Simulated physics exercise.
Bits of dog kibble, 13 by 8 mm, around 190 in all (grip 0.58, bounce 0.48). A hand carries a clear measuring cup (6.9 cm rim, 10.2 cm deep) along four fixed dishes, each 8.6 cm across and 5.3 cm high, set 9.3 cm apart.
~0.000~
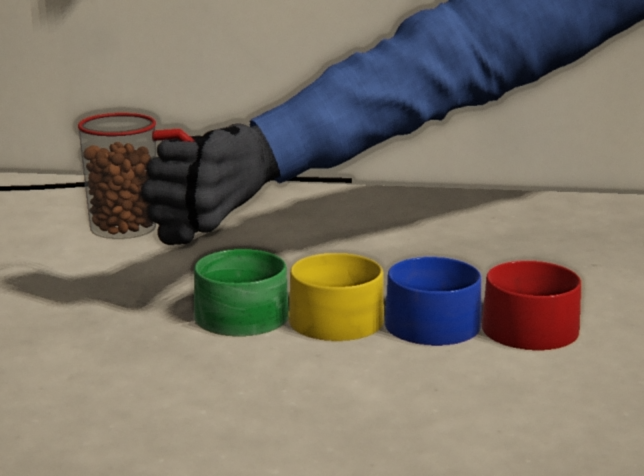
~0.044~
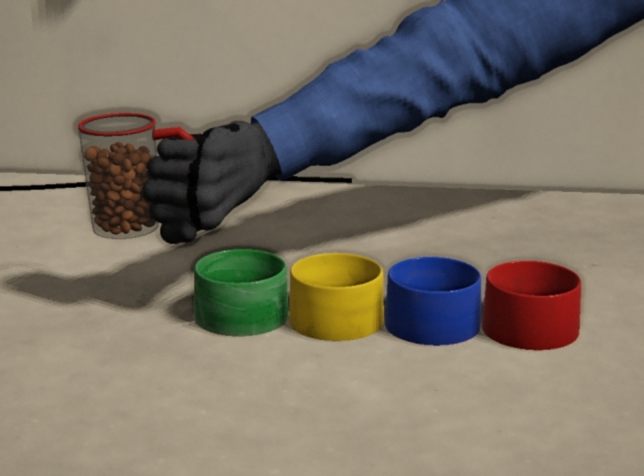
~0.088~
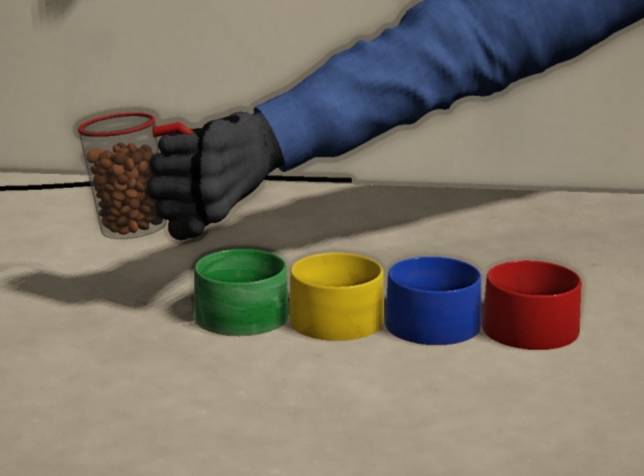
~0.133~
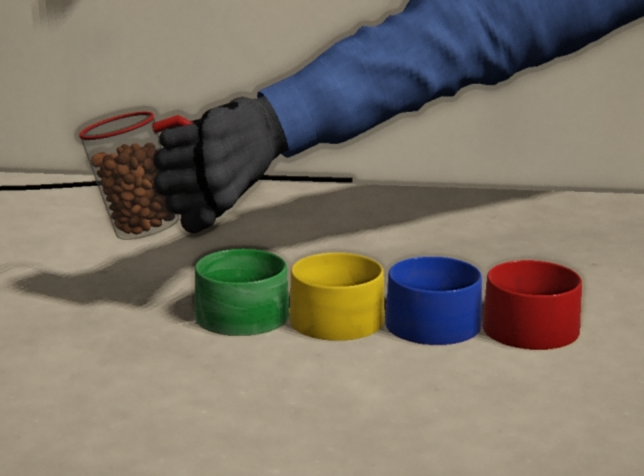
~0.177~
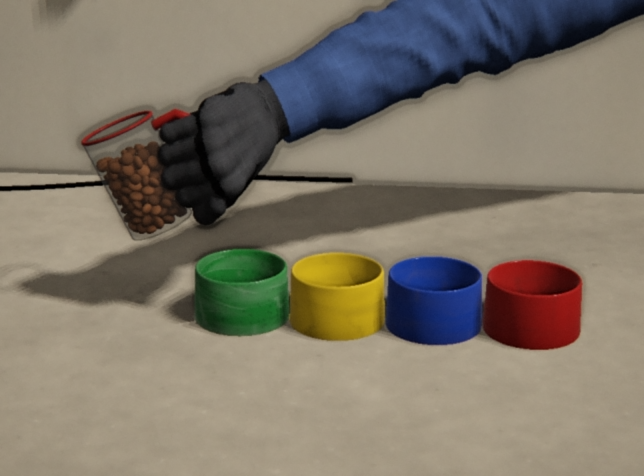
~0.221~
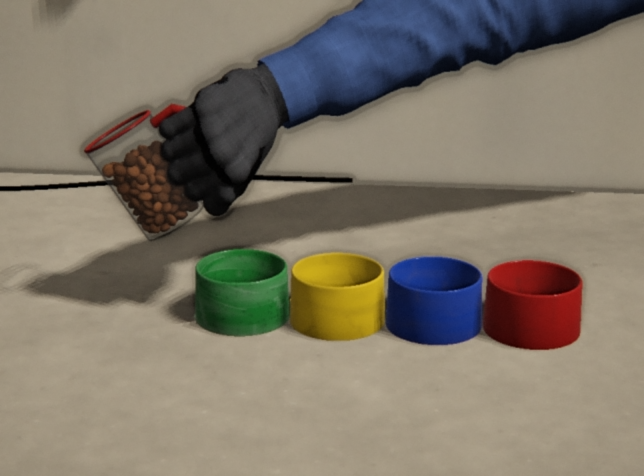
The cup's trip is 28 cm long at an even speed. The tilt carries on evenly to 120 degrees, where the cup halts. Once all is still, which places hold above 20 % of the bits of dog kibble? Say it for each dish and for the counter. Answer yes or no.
Red dish: No; blue dish: No; green dish: Yes; yellow dish: No; on the counter: Yes.
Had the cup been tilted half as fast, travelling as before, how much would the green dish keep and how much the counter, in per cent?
Then: Green 30, counter 20.
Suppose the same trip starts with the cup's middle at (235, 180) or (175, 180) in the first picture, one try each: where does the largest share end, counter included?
Most goes to: Yellow, then green.
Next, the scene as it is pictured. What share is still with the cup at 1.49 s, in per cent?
About 0 per cent.
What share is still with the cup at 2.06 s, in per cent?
About 0 per cent.
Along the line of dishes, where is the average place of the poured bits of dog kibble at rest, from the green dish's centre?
Some 4 cm to the left.
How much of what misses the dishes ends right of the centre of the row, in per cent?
About 0 per cent.
After 0.98 s, tilt 120 degrees; cup holds 35 %, green 30 %.
After 1.49 s, tilt 120 degrees; cup holds 0 %, green 60 %.
After 2.06 s, tilt 120 degrees; cup holds 0 %, green 60 %.
By 2.4 s all is still; red 0 %, blue 0 %, green 60 %, yellow 0 %, counter 40 %.
